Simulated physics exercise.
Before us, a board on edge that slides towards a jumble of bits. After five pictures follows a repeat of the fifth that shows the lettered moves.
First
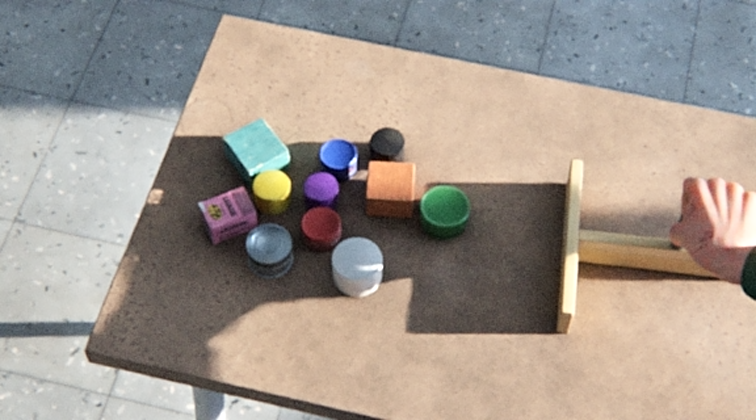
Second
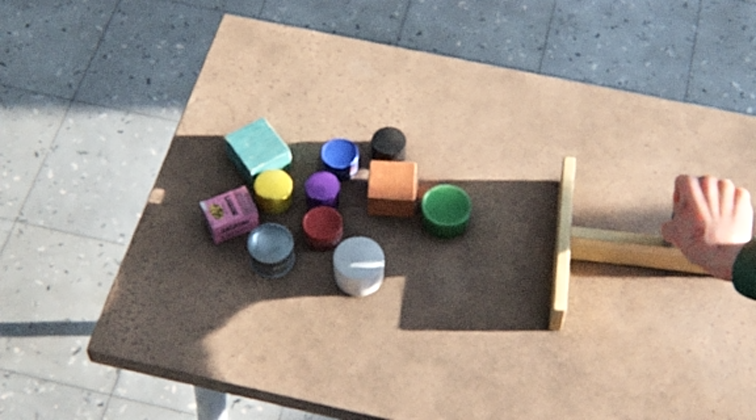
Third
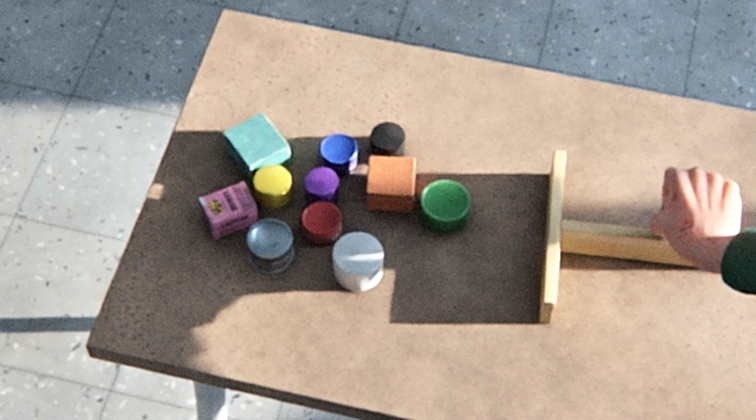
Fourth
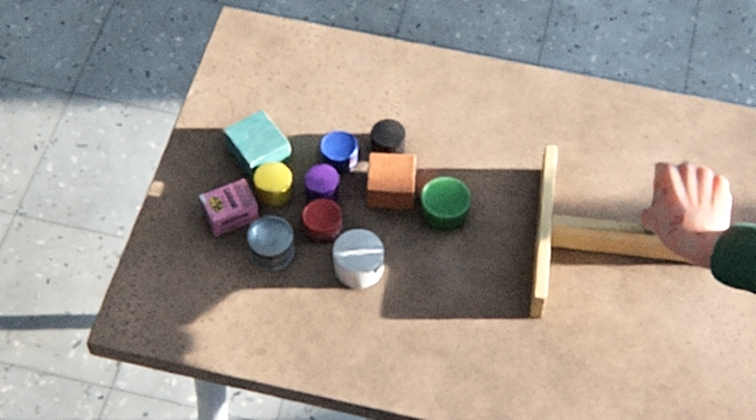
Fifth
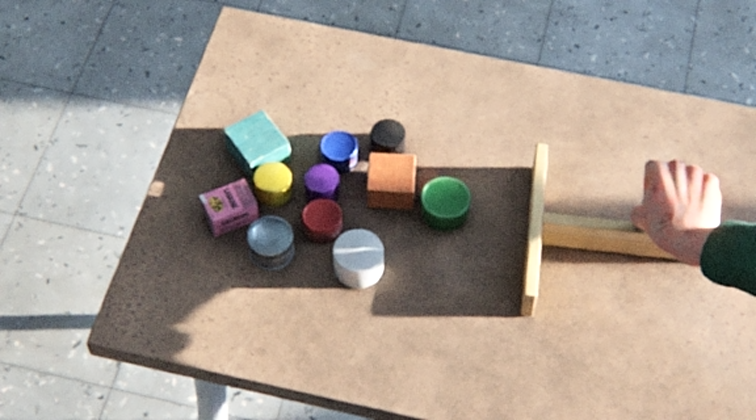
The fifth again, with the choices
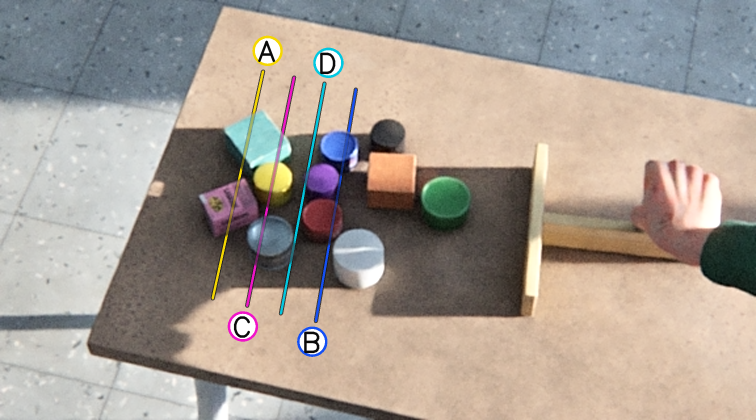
A hand slid a wooden board on edge, fixed to a handle, slowly leftward across a brown table towards a jumble of colourful tins, jars and blocks, which stayed where they were, untouched.
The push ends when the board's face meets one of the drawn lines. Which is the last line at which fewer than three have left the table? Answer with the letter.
At A, and not beyond.
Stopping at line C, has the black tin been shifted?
Yes.
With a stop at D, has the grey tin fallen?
No.
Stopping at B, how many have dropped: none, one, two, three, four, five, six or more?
The count is none.
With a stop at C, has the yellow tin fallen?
No.
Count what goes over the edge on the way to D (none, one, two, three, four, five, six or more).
In all, none.
On the copy, A at (239, 179); B at (337, 199); C at (272, 186); D at (304, 192).
On A. First, board (429, 194); orange block (362, 175); green tub (398, 205).
Then, board (324, 173); pink packet (206, 213); yellow tin (223, 179).
Finally, board (242, 156); yellow tin over the edge; pink packet over the edge; two fallen.
By contrast, B is within the limit but short; C is within the limit but short; D is within the limit but short.
